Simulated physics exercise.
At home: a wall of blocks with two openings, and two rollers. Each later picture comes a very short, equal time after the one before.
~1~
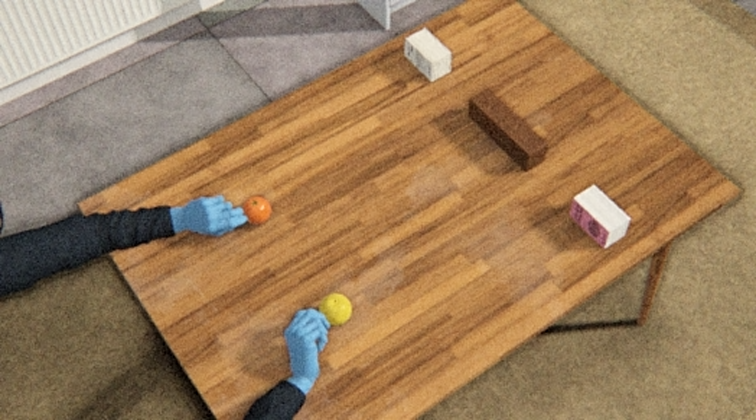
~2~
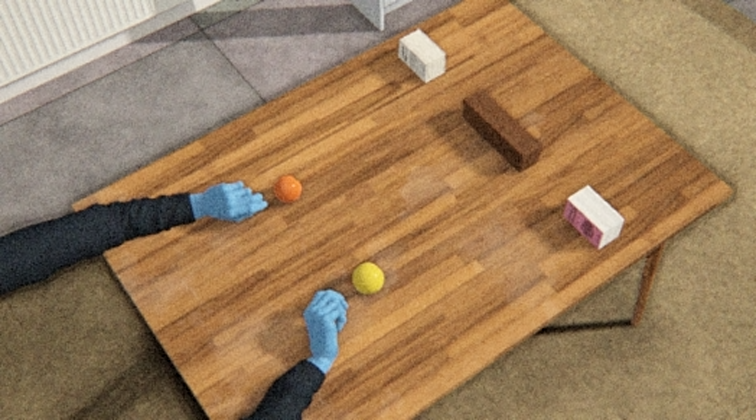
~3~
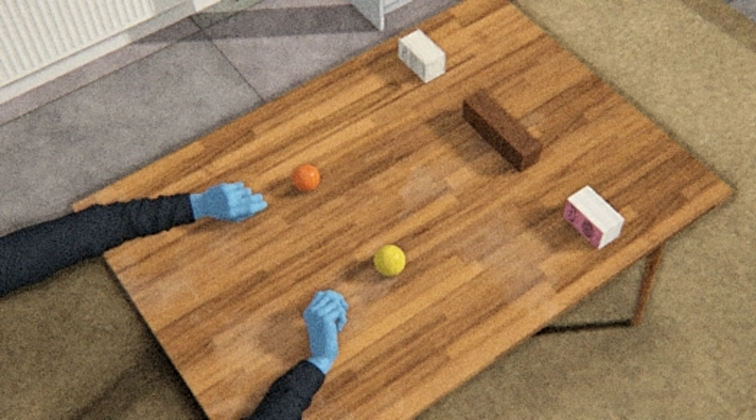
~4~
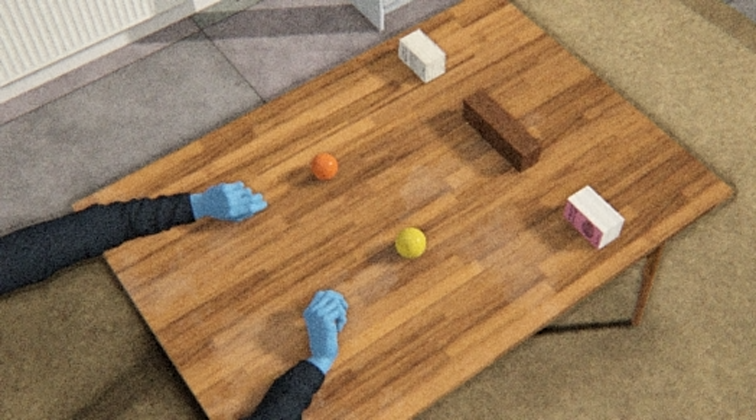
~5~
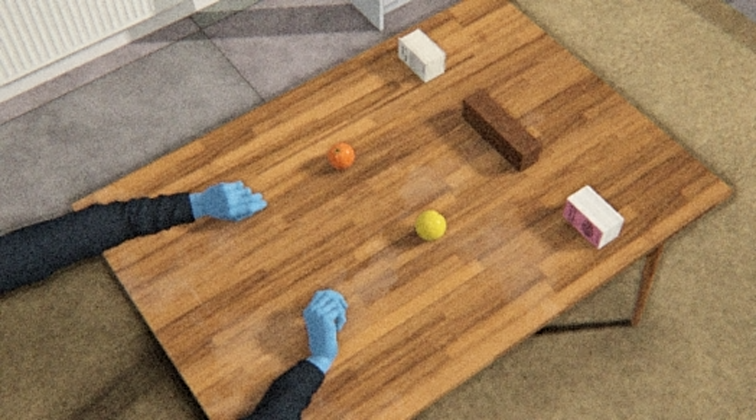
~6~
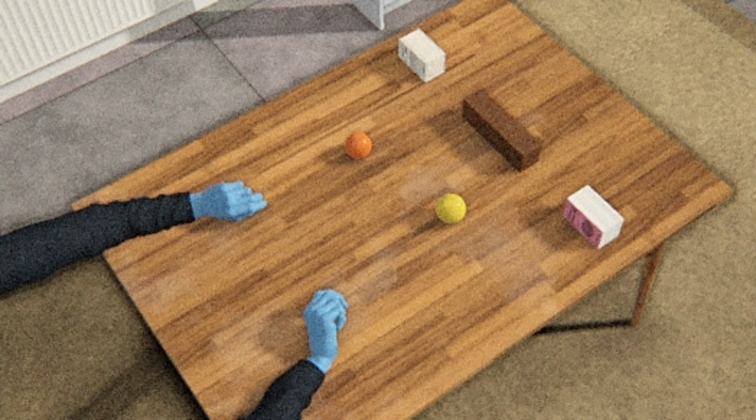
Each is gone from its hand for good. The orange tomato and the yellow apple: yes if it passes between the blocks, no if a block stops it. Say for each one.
Orange tomato: Yes; yellow apple: No.
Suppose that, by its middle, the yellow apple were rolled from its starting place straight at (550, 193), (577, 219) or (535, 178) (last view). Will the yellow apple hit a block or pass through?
Taking the aims in order, it goes between the blocks; is held back by a block; goes between the blocks.
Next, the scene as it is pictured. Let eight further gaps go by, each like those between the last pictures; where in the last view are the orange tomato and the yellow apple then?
By then the orange tomato sits at pixel (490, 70) while the yellow apple sits at pixel (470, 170).
Then, 0.32 s past the last view, orange tomato heading on near (445, 93); yellow apple coming back near (486, 167).
Then, 0.80 s past the last view, orange tomato heading on near (560, 24); yellow apple coming back near (444, 166).
Then, 1.20 s past the last view, orange tomato heading on near (604, 121); yellow apple coming back near (410, 166).
Finally, the orange tomato passes through its gap; the yellow apple hits a block.
